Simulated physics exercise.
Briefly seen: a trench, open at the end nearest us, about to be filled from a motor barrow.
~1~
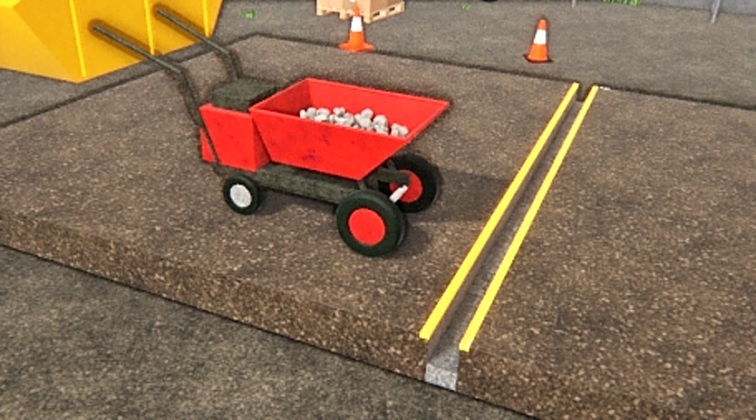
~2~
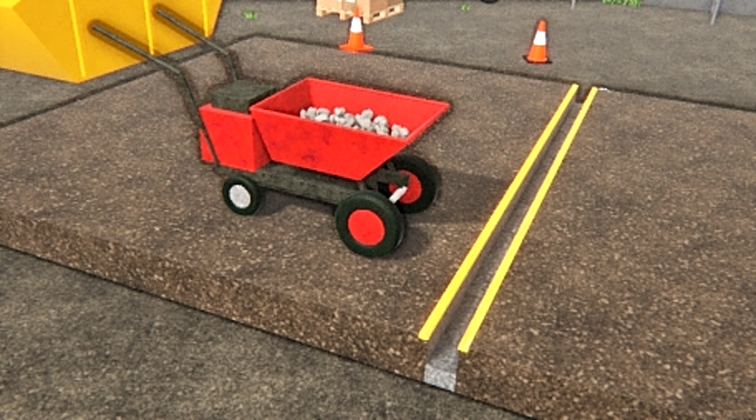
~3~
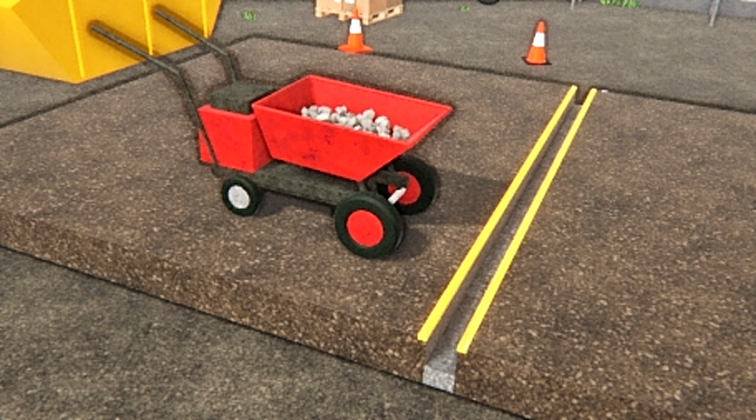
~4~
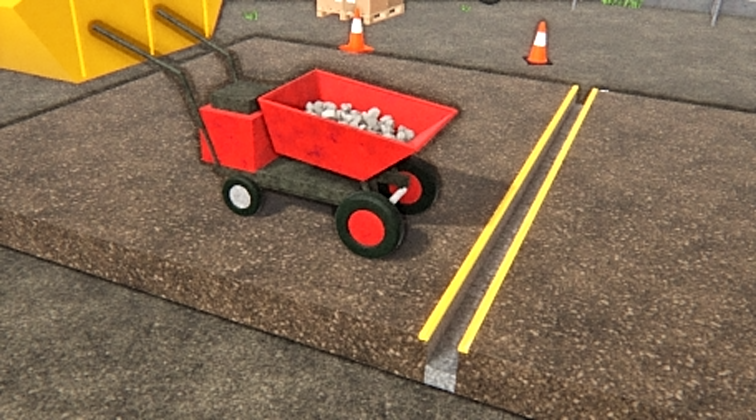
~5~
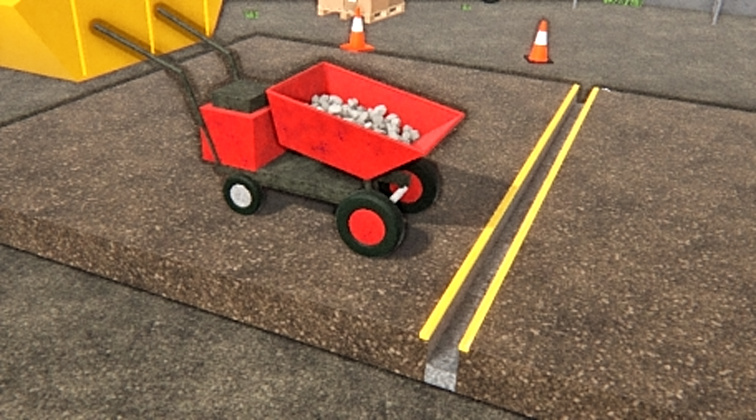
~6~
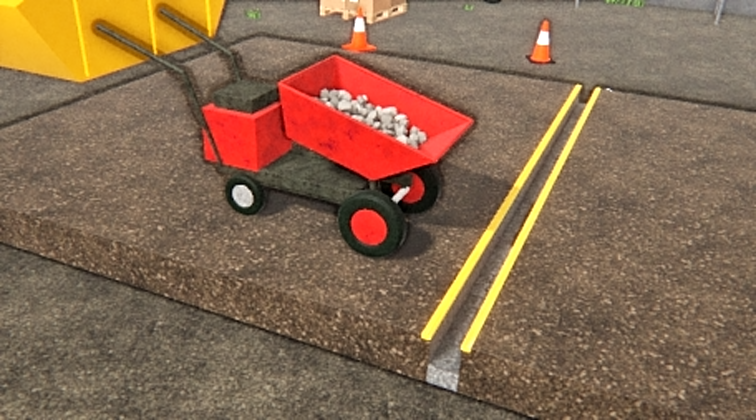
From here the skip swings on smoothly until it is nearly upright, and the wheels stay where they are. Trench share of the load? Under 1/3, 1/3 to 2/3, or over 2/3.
Reaches a third, stays within two thirds.
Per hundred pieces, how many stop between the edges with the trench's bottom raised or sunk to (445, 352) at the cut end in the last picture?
The share would be close to 30 percent.
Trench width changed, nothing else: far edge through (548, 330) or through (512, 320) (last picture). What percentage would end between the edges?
In order: Some 100 per cent, then some 100 per cent.
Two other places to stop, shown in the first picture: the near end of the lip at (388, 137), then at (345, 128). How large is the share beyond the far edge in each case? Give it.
I'd put it at around 20 percent the first time and 0 percent the second.
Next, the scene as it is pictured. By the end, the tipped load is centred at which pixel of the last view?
Somewhere around (512, 258) in the final view.
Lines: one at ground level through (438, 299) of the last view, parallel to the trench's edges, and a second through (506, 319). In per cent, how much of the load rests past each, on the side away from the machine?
Close to 100 % and 40 %, in that order.
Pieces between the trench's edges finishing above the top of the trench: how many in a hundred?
Roughly 10 %.
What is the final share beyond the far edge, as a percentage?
Estimate: Around 50 per cent.
Shortly afterwards, skip tipped steeply; the whole lot in the skip.
Next, skip tipped right over; near half in the skip; near a quarter in or heaped over the trench; near a quarter beyond it.
Some moments later, skip tipped right over; near half in or heaped over the trench; near half beyond it.
In the end, skip tipped right over; near half in or heaped over the trench; near half beyond it.
